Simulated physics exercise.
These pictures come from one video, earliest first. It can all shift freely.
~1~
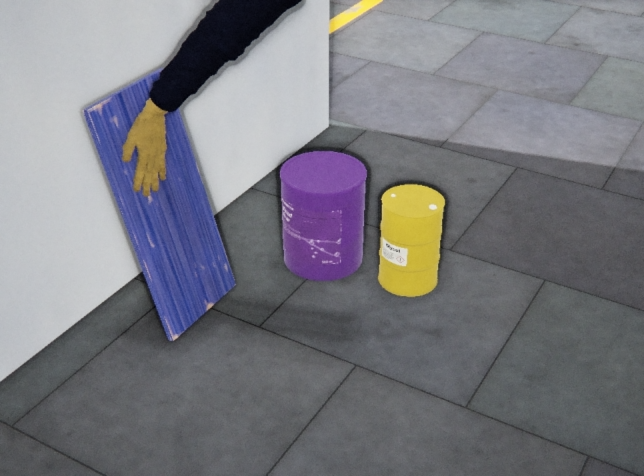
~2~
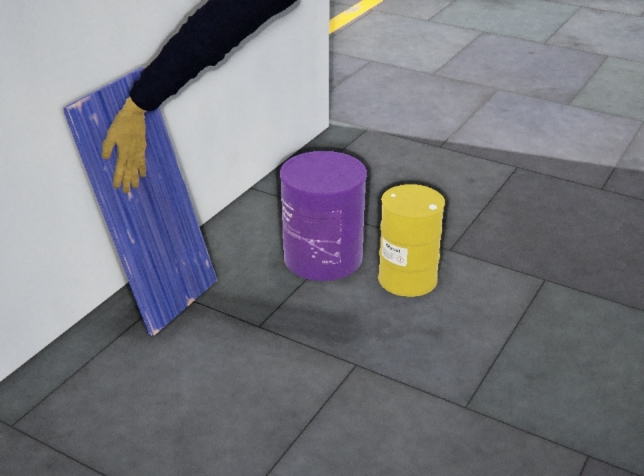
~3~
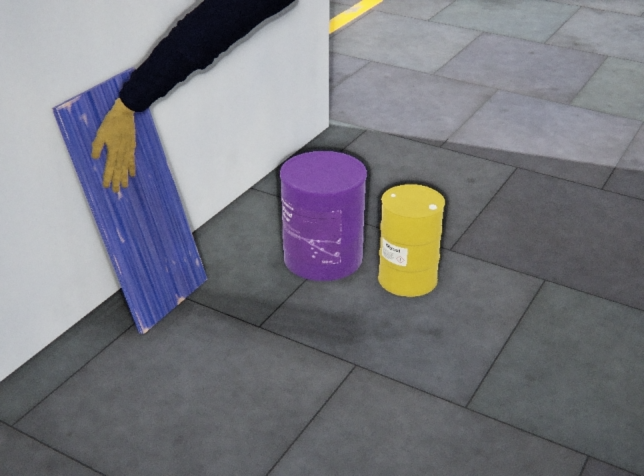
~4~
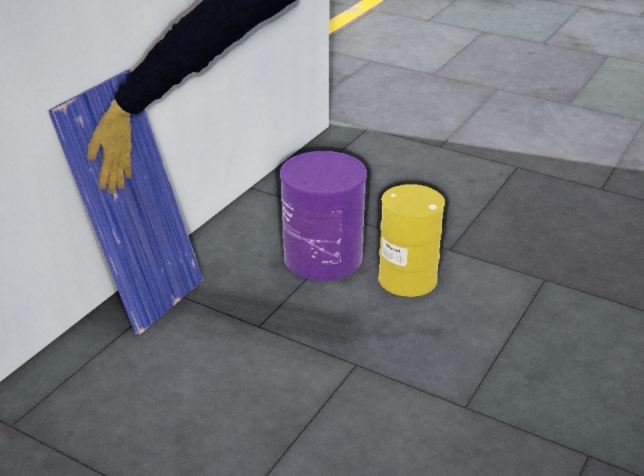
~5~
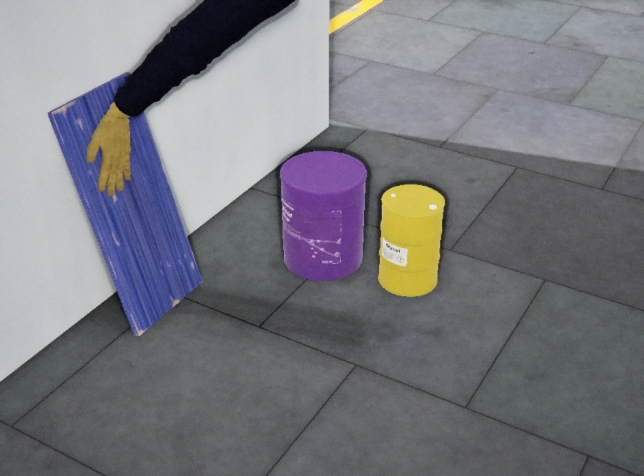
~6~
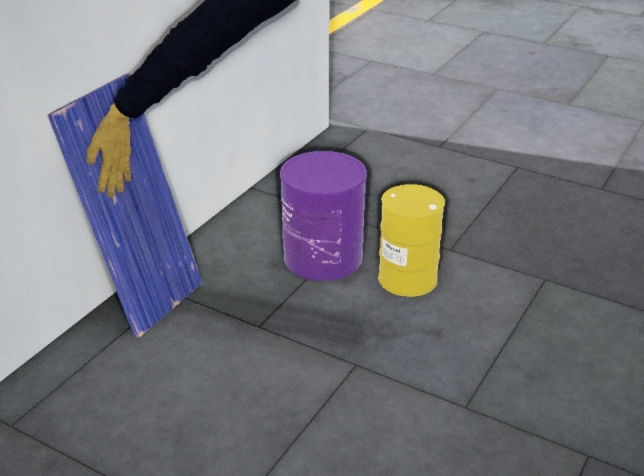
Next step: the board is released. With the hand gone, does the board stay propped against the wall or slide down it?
Secure.
Then, 0.60 s past the last view, nothing moves.
Then, 1.20 s past the last view, blue board resting near (132, 207).
Finally, all 3 still in place. Final places as the last picture's camera would see them, blue board near (132, 207). The board holds.
